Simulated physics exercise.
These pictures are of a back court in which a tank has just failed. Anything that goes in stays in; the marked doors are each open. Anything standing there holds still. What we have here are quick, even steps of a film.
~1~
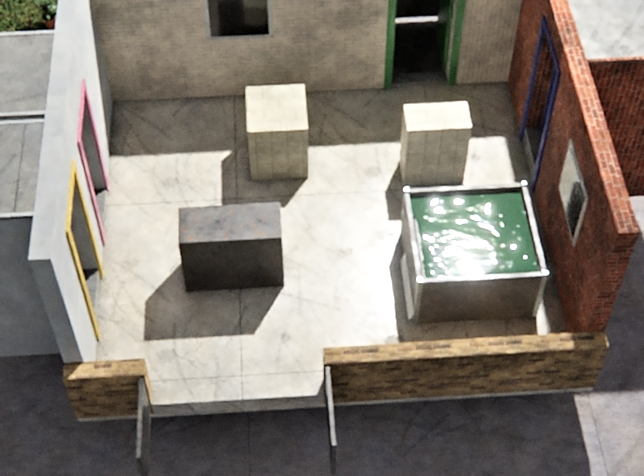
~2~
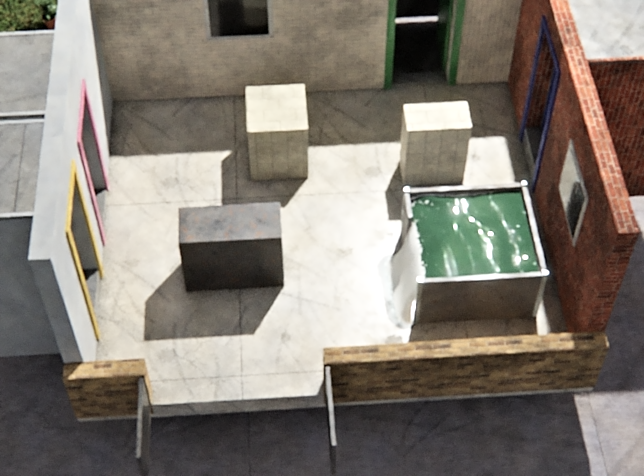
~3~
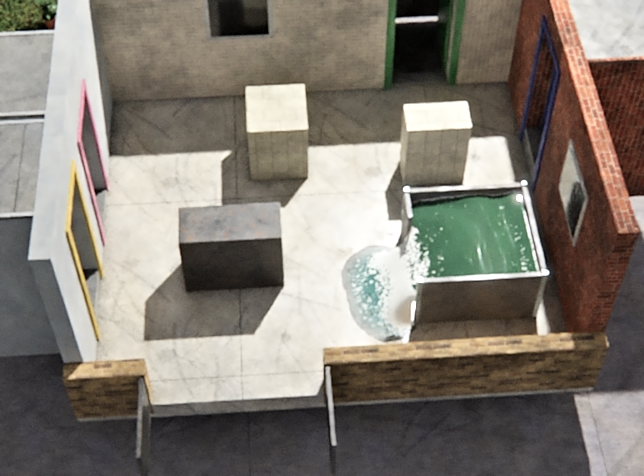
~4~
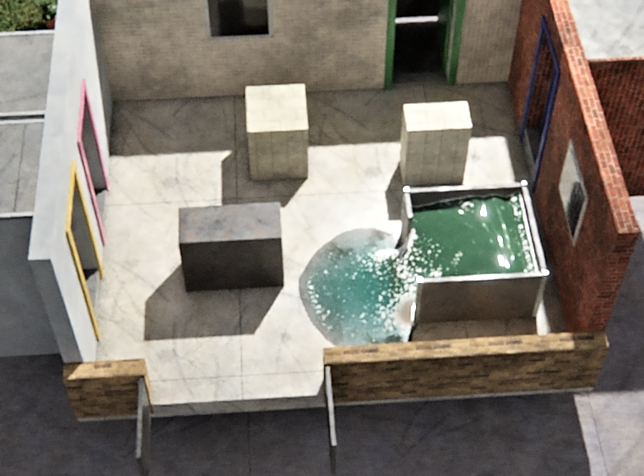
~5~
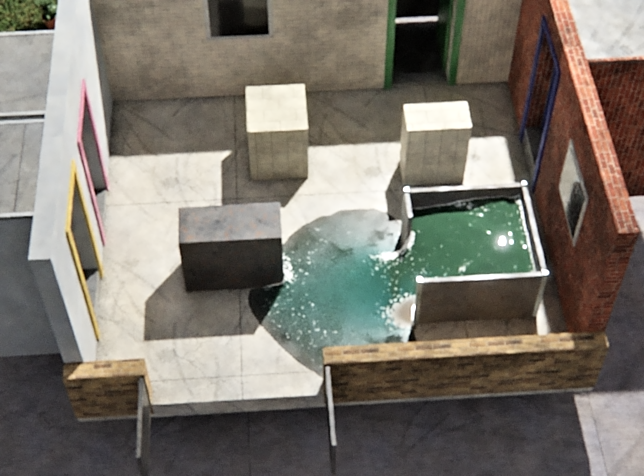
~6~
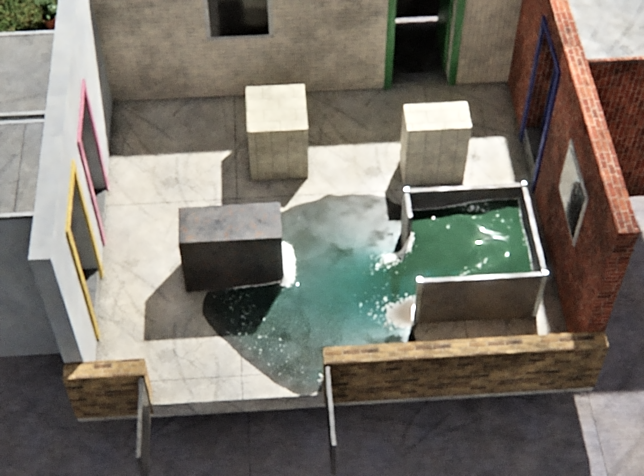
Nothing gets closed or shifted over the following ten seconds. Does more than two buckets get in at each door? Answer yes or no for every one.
Pink door: No, yellow door: No, green door: No, blue door: No.
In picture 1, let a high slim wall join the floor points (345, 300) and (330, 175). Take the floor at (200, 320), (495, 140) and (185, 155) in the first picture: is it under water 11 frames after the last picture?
Results in sequence: Swamped / bone-dry / bone-dry.
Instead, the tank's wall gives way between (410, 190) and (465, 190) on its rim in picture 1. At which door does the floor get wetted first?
I'd name the door marked blue.
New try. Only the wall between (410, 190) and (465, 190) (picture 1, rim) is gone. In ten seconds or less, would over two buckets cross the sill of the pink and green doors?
In that case the pink door overshoots, while the green door overshoots.
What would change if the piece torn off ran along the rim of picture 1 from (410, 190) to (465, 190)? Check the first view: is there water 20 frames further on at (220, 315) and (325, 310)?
Order as given: Unwetted, then unwetted.
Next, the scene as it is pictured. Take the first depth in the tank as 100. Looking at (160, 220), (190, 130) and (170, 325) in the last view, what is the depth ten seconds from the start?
The depth comes out near 6, 6 and 4 per cent.
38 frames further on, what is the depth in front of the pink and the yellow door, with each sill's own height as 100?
The first comes to about 70 percent, the second to about 30 percent.
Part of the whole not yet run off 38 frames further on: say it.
Roughly 74 parts in every hundred.
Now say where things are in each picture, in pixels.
The first frame shows the tank at (473, 235) is whole and still.
In the second frame, water pours out at (414, 274) and has run to (409, 326).
In the third frame, water pours out at (414, 277) and has run to (353, 264).
In the fourth frame, water pours out at (414, 278) and has run to (307, 277).
In the fifth frame, water pours out at (414, 279) and has run to (255, 301).
In the sixth frame, water pours out at (414, 279) and has run to (211, 315).
A moment on, water covers 35 % of the floor; the pink door not reached, the yellow door wet at the sill, nothing in, the green door not reached, the blue door not reached.
Next, water covers 50 % of the floor; the pink door wet at the sill, nothing in, the yellow door under two buckets in, the green door not reached, the blue door not reached.
Then, water covers 60 % of the floor; the pink door wet at the sill, nothing in, the yellow door under two buckets in, the green door not reached, the blue door not reached.
Later, water covers 80 % of the floor; the pink door wet at the sill, nothing in, the yellow door under two buckets in, the green door wet at the sill, nothing in, the blue door not reached.
In the end, water covers 95 % of the floor; the pink door under two buckets in, the yellow door under two buckets in, the green door wet at the sill, nothing in, the blue door wet at the sill, nothing in.
